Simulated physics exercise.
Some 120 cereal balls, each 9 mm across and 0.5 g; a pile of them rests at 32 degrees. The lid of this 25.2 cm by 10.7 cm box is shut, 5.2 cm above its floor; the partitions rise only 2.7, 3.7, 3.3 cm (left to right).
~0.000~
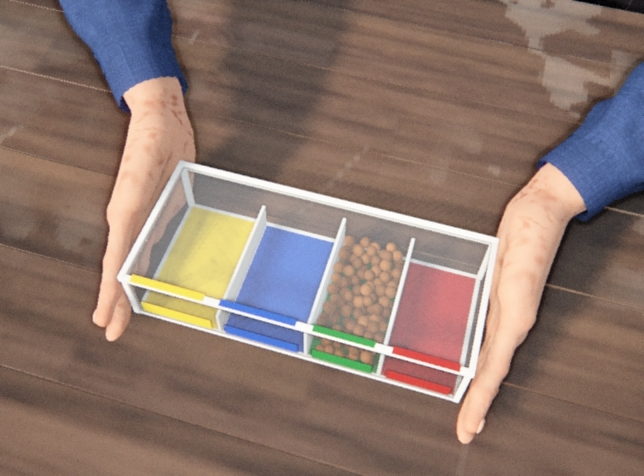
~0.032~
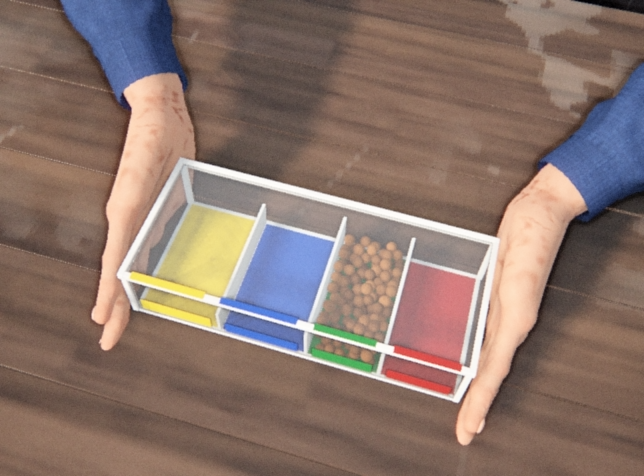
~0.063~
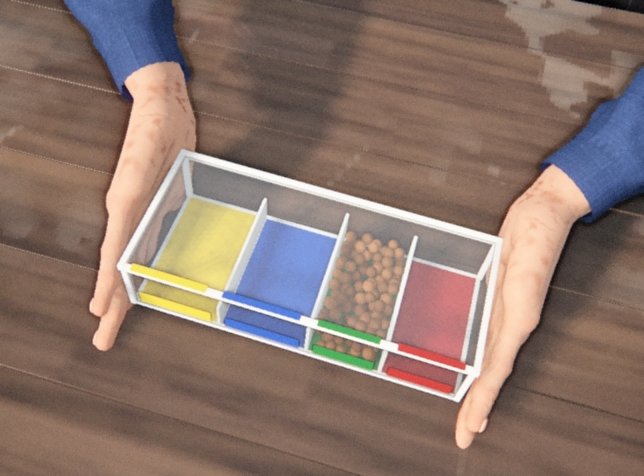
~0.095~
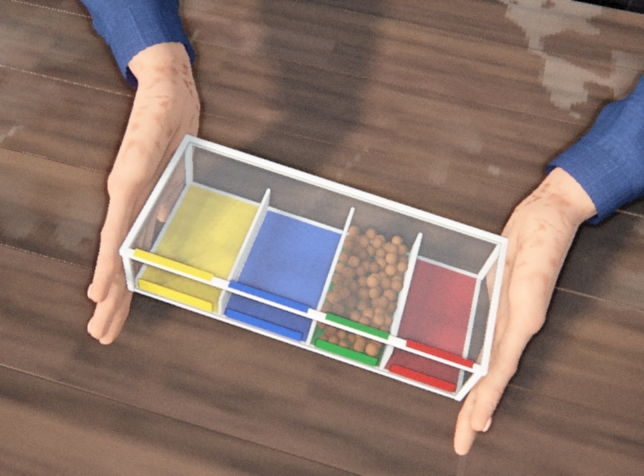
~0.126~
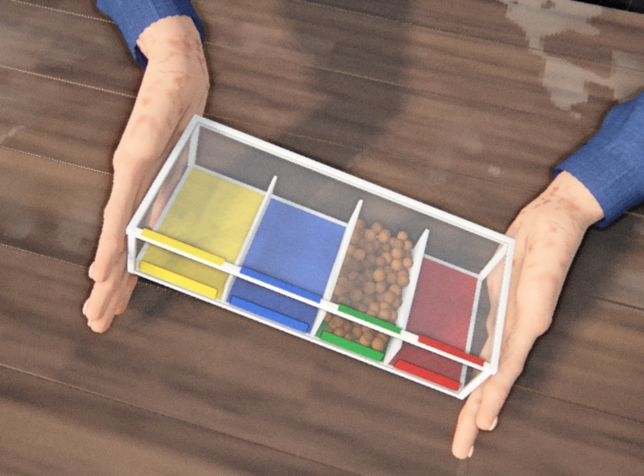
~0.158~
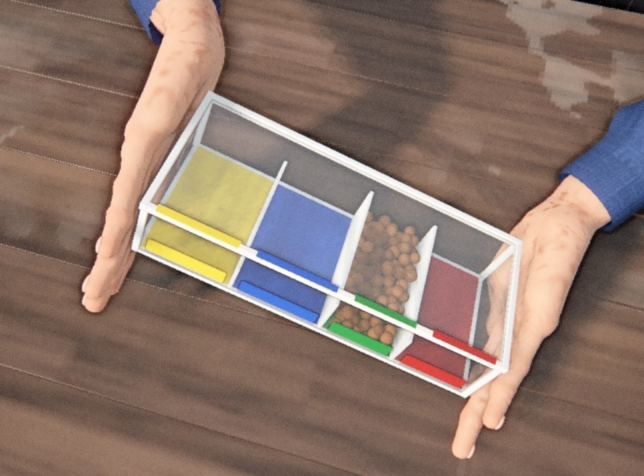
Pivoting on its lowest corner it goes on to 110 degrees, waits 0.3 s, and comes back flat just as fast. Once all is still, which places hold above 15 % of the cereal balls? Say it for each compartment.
Red over, blue under, green over, yellow under.
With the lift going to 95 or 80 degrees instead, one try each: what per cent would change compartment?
About 55 and 35 per cent.
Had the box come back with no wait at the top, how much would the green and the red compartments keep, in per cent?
Green 45, red 55.
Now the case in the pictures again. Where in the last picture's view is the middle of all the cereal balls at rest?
At about (435, 291).
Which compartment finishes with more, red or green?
It is the red one.
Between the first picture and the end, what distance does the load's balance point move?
Some 4.5 cm.
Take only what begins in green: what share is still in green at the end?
Roughly 40 per cent.
After 0.84 s, tilt 110 degrees; red 50 %, green 50 %.
After 1.30 s, tilt 62 degrees; red 60 %, green 40 %.
Then, at 1.83 s, tilt 0 degrees; red 60 %, green 40 %.
In the end, at 2.3 s, red 60 %, blue 0 %, green 40 %, yellow 0 %.
